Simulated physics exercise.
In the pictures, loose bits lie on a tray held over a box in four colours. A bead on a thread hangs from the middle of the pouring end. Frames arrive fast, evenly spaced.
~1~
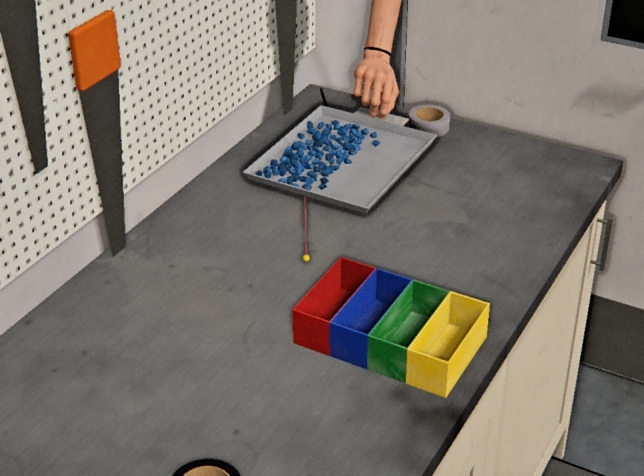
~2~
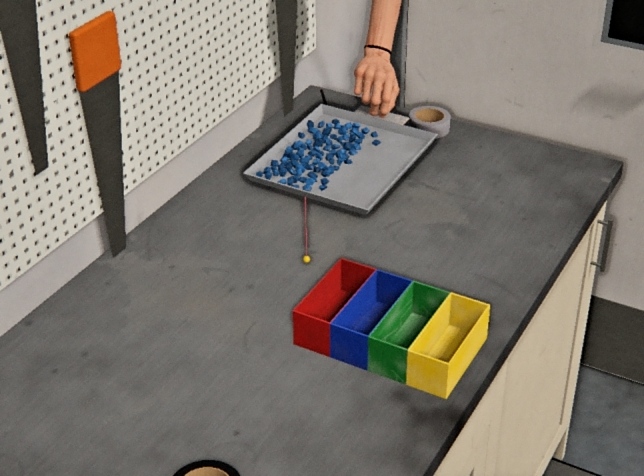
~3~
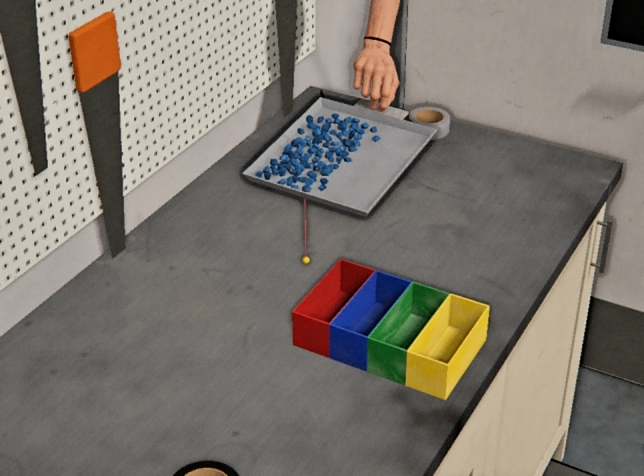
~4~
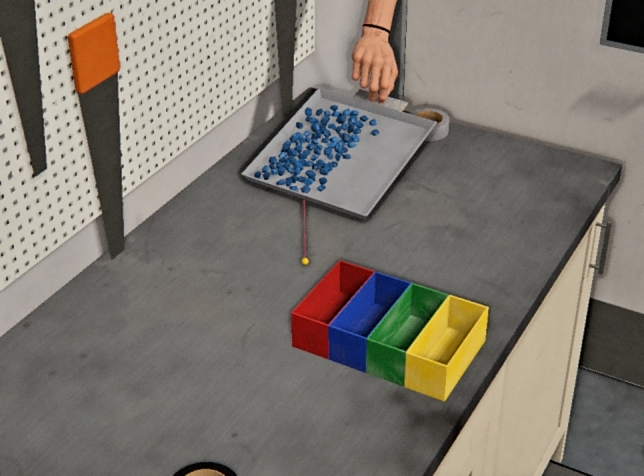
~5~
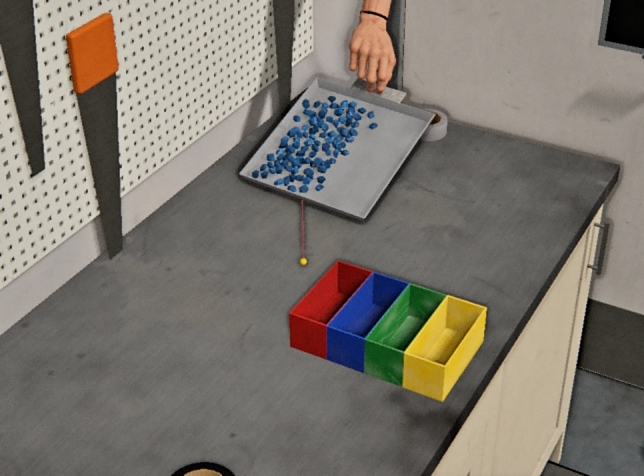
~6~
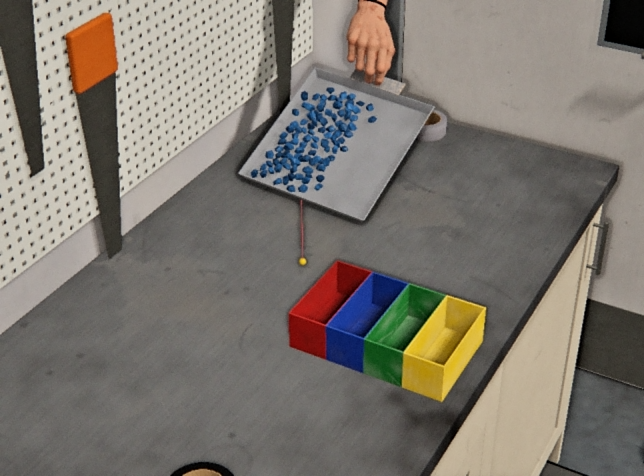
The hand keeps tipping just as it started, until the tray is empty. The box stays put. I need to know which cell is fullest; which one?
That is the red cell.
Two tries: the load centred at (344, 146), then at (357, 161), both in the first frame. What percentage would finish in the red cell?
First 50 %, then 50 %.
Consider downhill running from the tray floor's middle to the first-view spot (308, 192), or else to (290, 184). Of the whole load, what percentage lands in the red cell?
Respectively 10 % and 0 %.
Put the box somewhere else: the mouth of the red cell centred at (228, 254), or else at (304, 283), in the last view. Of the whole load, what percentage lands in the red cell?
0, then 20 %.
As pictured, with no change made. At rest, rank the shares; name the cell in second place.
That would be that blue cell.
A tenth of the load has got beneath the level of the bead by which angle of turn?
It is at around 75 degrees by then.
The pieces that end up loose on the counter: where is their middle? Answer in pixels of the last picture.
It's centred at about (273, 325).
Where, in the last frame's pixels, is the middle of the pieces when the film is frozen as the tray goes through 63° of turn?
The load's middle is around (307, 191).
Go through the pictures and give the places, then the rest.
Corners of the pouring end at (249, 171) and (366, 205), level; middle of the load at (321, 153), aquarium stones; bead on its thread at (306, 258); red cell at (311, 329); blue cell at (349, 342); green cell at (388, 356); yellow cell at (427, 370), in the first picture.
Corners of the pouring end at (249, 172) and (366, 206), level; middle of the load at (321, 153), in the second picture.
Corners of the pouring end at (249, 172) and (365, 209), tipped barely, lowest at the right corner; middle of the load at (320, 151), in the third picture.
Corners of the pouring end at (247, 173) and (364, 212), tipped a little, lowest at the right corner; middle of the load at (319, 147), in the fourth picture.
Corners of the pouring end at (245, 172) and (362, 214), tipped clearly, lowest at the right corner; middle of the load at (317, 143), in the fifth picture.
Corners of the pouring end at (244, 172) and (362, 216), tipped clearly, lowest at the right corner; middle of the load at (315, 139); red cell at (308, 333); blue cell at (345, 346); green cell at (384, 360); yellow cell at (423, 374), in the sixth picture.
Soon, tray tipped steeply; nearly all on the tray; a small part falling or outside the box.
A while on, tray tipped past a quarter turn; a stray few on the tray; about a third in the red cell; about a quarter in the blue cell; about a third falling or outside the box.
Towards the end, tray tipped past a quarter turn; about a third in the red cell; about a quarter in the blue cell; about a third falling or outside the box.
Finally, tray tipped past a quarter turn; about a third in the red cell; about a quarter in the blue cell; none in the yellow cell; none in the green cell; about a third outside the box.
